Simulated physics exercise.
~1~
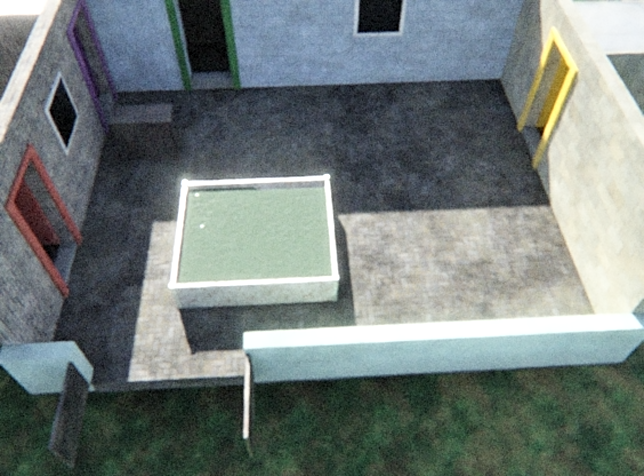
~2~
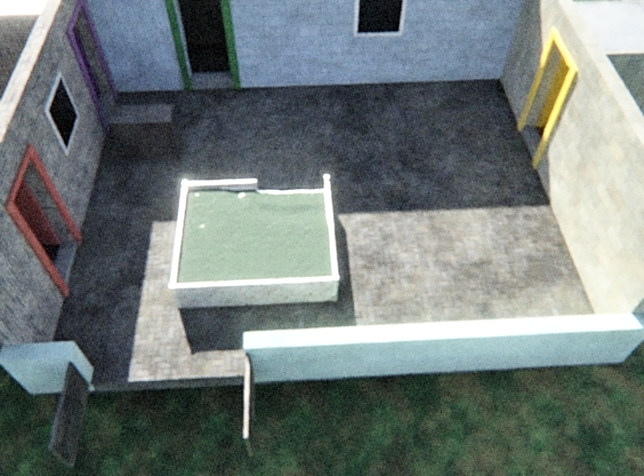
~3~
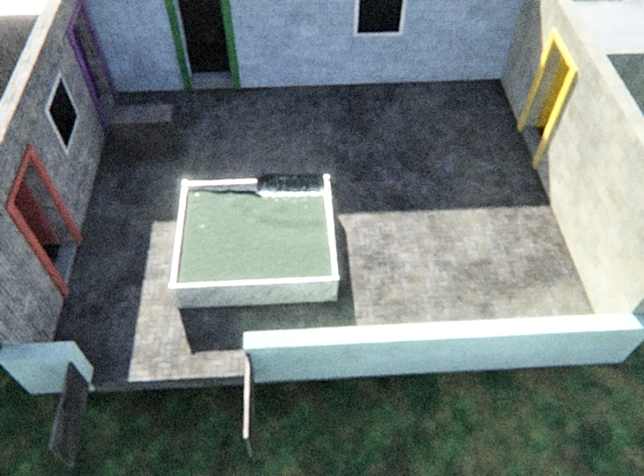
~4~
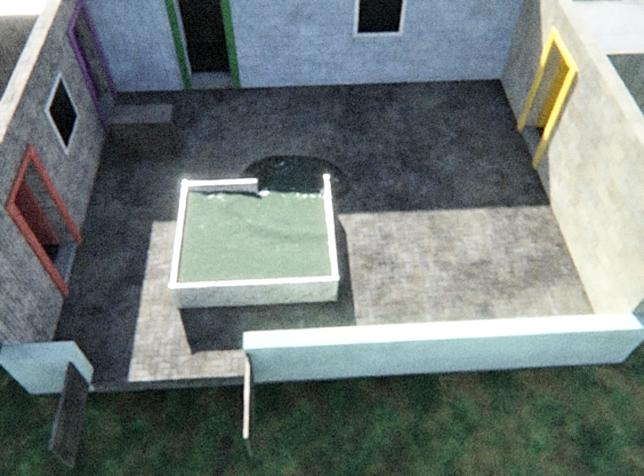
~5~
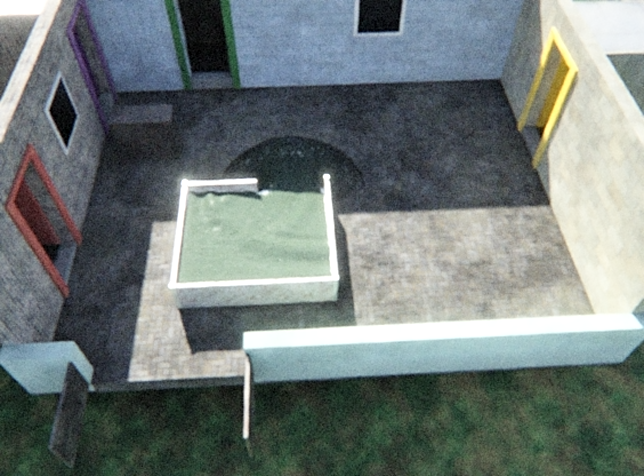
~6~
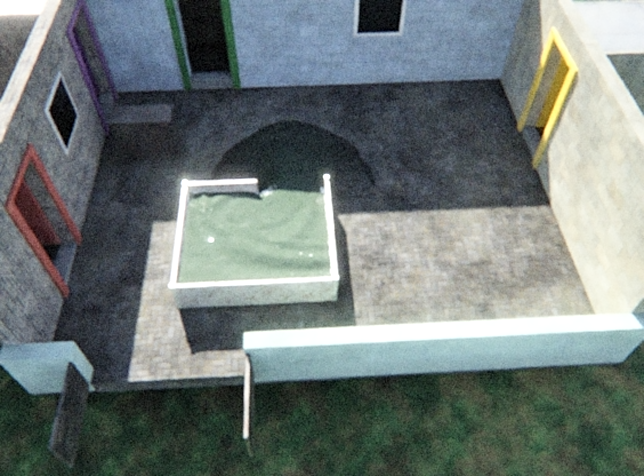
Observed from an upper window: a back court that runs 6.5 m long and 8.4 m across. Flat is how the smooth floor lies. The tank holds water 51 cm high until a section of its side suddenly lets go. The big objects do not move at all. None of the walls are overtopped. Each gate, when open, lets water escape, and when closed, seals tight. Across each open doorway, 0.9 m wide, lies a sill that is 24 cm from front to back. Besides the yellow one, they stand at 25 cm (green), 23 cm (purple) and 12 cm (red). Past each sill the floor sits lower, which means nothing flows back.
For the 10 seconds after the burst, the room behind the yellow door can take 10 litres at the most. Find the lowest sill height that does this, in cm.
The lowest height is about 6 cm.
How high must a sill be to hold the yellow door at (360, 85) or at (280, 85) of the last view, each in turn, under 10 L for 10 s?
First place around 16 cm, second around 19 cm.
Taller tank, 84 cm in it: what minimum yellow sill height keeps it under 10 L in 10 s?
You'd need a step of close to 11.0 cm.
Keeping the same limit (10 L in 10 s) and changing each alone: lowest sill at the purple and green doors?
Some 12.0 cm for purple, some 11.0 cm for green.
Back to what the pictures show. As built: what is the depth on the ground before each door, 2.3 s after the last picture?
Lab note, depth in cm: Yellow 0; green 14; purple 0; red 0.
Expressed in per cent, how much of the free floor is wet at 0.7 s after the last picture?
20 %.
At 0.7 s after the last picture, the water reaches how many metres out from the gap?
Around 3.6 m out.
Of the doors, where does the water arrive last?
The red one comes last.
Then, 0.7 s after the last picture water covers 20 % of the floor, deepest (28 cm) near (307, 195); it has not reached the yellow door.
Then, 2.3 s after the last picture water covers 35 % of the floor, deepest (22 cm) near (285, 91); it has not reached the yellow door.
Then, 9.3 s after the last picture water covers 90 % of the floor, deepest (10 cm) near (143, 136); 6 cm at the yellow door, 0 litres in over its 15 cm sill.
At the yellow door as built, the water peaked near 9 cm, 4.7 s after the last picture.
With a sill of 5.5 cm, 14 litres would have come in within the 10 s; with 6.5 cm, 7 litres. So under 10 litres takes about 6 cm.
